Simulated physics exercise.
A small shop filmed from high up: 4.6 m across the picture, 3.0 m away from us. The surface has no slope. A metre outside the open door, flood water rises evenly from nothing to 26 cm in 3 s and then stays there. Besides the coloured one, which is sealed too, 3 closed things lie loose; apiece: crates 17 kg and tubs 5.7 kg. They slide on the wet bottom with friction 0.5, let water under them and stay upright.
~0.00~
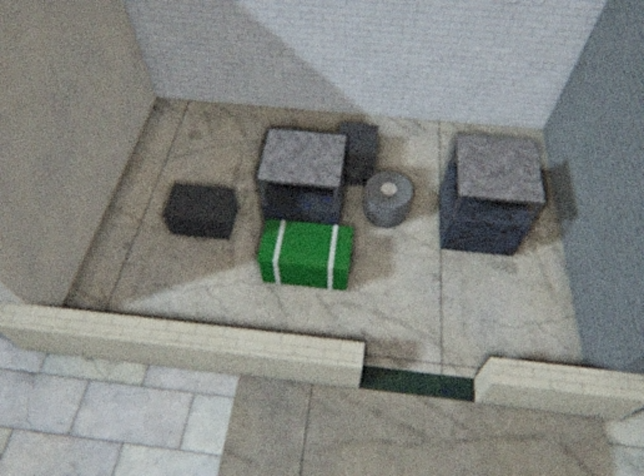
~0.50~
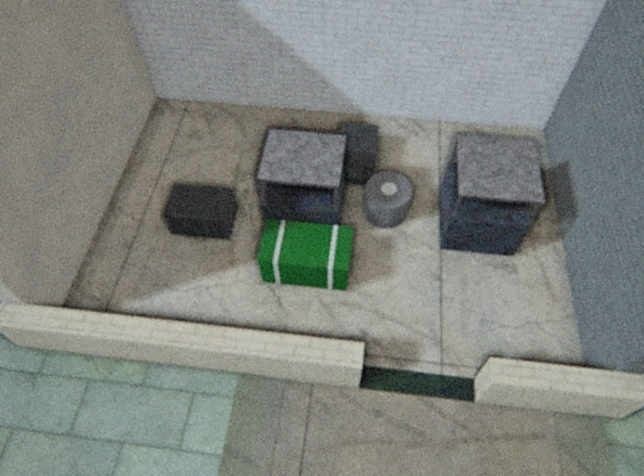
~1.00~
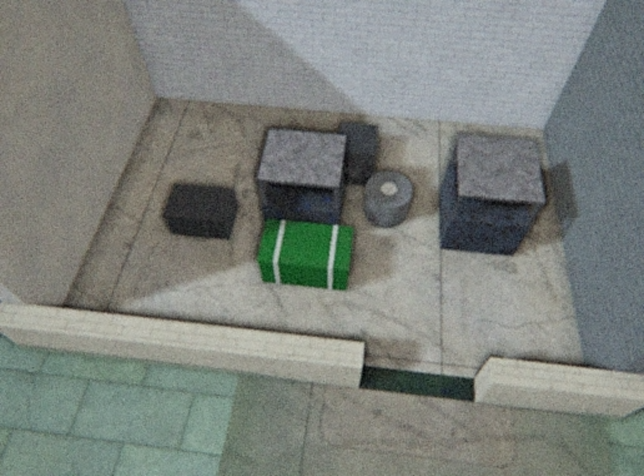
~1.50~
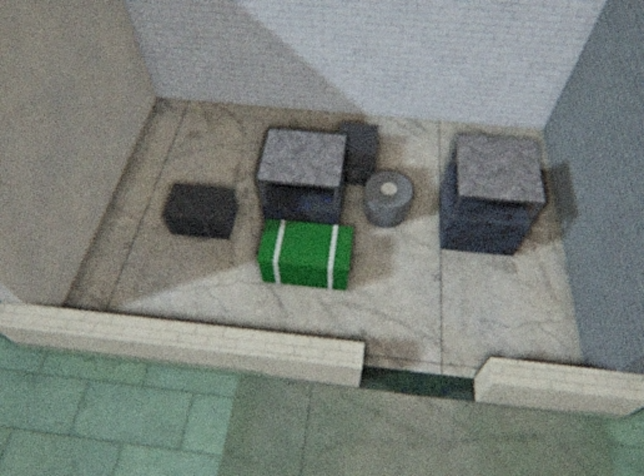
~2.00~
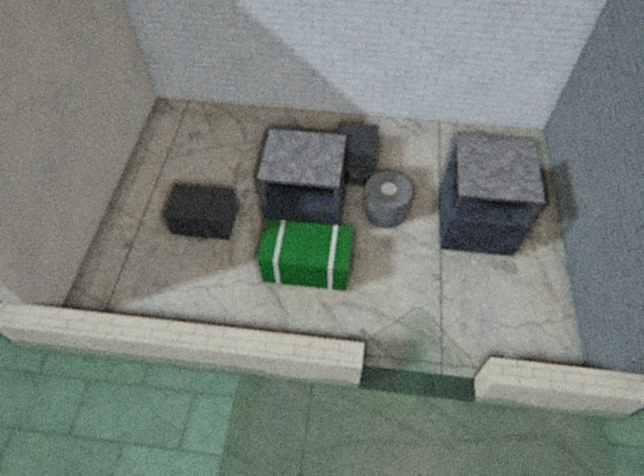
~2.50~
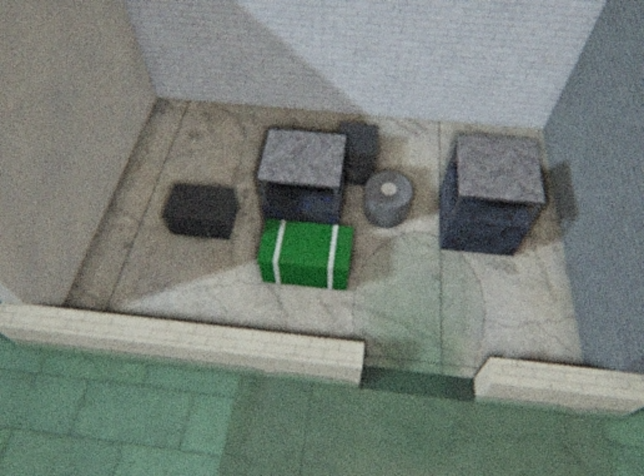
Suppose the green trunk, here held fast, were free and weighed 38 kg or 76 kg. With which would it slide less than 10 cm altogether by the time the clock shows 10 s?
I expect that the lower weight is enough.
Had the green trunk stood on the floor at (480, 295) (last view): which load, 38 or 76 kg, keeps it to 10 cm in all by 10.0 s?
Only the larger holds.
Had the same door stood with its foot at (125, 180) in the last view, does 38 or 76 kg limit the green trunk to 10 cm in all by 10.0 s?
In that case the lower weight is enough.
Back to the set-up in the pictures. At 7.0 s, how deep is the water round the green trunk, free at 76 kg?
Roughly 5 cm.
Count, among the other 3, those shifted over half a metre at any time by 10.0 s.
I count 2.
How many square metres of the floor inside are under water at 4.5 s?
Roughly 8.0 m2.
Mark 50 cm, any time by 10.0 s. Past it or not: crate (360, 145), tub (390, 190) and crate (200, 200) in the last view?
In that order: Past it, past it, under.
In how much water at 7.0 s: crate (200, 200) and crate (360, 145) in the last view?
About 1 and 4 cm.
After 3.5 s the green trunk would be 0 cm from its start with 38 kg and 0 cm from its start with 76 kg; 4 cm of water round it then.
After 4.5 s the green trunk would be 0 cm from its start with 38 kg and 0 cm from its start with 76 kg; 4 cm of water round it then.
After 7.0 s the green trunk would be 0 cm from its start with 38 kg and 0 cm from its start with 76 kg; 5 cm of water round it then.
After 10.0 s the green trunk would be 1 cm from its start with 38 kg and 0 cm from its start with 76 kg; 9 cm of water round it then.
